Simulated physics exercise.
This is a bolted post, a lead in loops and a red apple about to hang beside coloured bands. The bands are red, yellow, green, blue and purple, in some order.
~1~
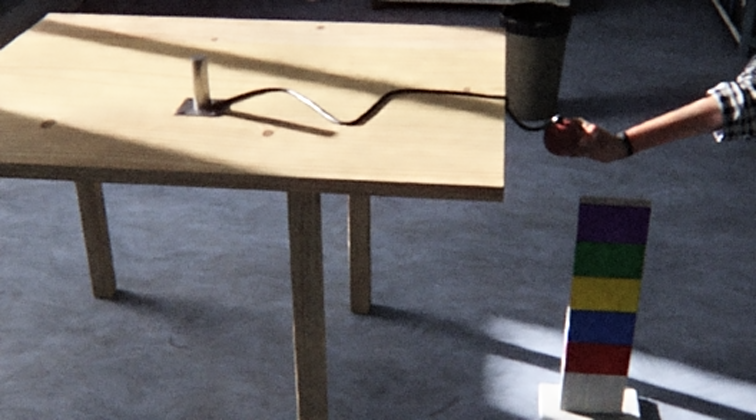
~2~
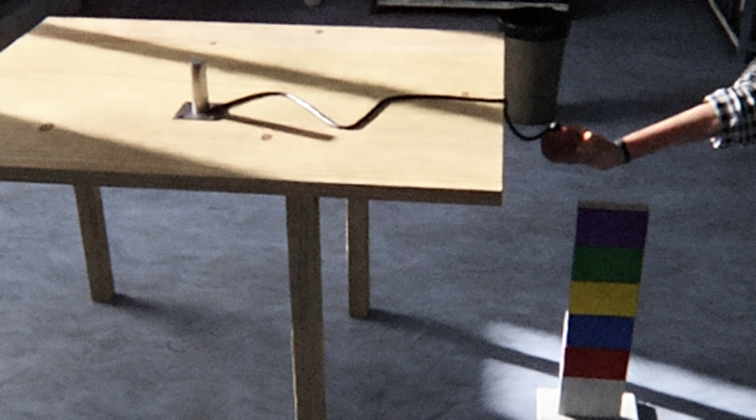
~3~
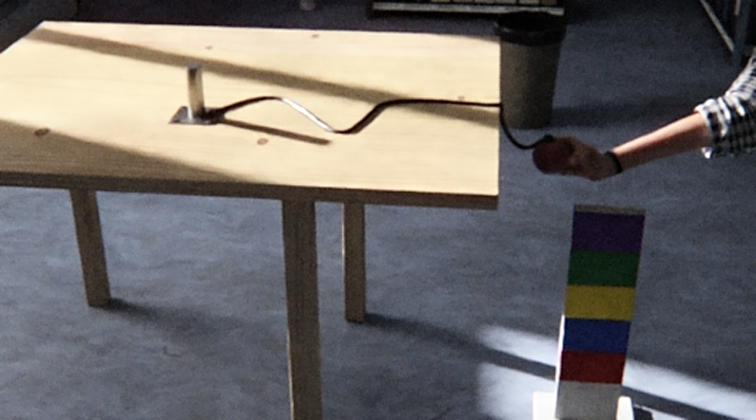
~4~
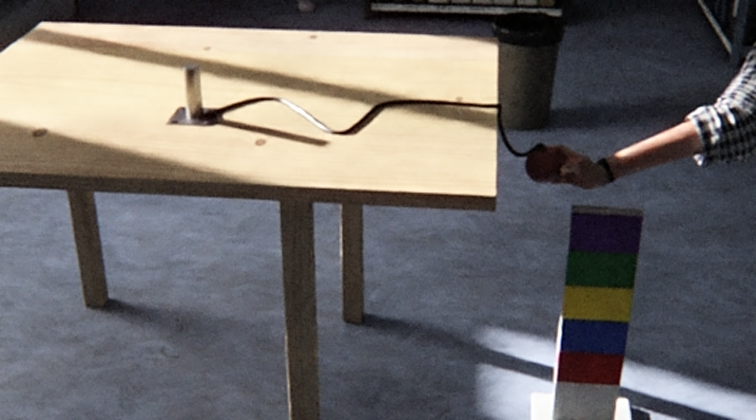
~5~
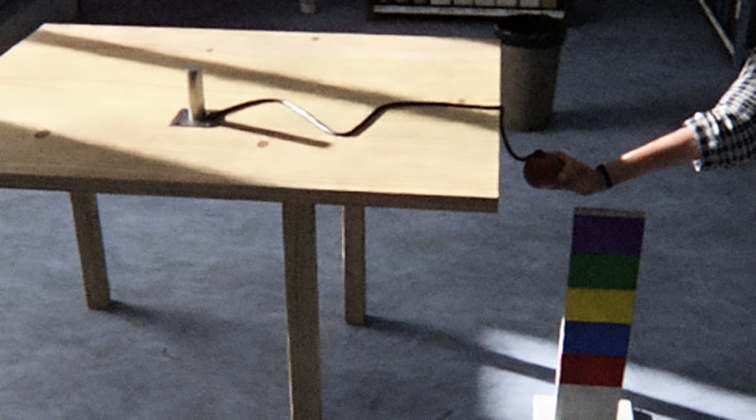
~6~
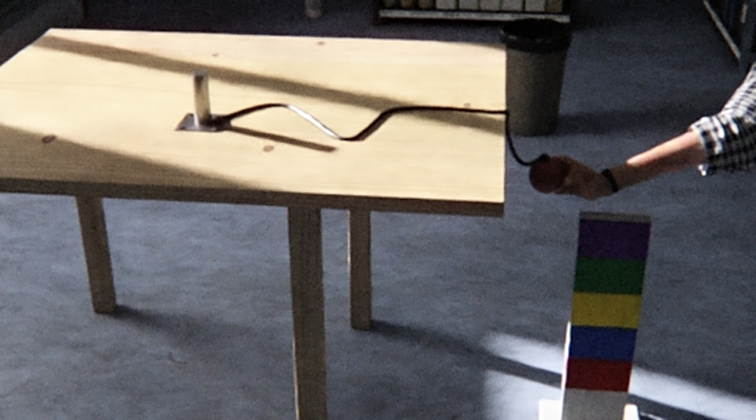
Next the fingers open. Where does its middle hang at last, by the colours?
The yellow one.
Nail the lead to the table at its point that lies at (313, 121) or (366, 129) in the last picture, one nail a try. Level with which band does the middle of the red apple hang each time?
In that order: Green; purple.
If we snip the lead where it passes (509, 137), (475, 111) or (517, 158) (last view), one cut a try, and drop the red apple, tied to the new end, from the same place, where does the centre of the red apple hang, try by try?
Try by try, around (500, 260), (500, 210) and (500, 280).
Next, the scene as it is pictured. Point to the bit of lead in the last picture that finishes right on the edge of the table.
It lies at about (397, 110).
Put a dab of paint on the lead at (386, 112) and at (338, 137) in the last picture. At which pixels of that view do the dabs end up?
The first at (496, 122), the second at (404, 122).
Early on, apple near (531, 297); level with yellow.
Midway, apple near (468, 314); level with yellow.
Near the end, apple near (507, 310); level with yellow.
Finally, apple near (495, 312); level with yellow. The lead holds its middle at yellow.
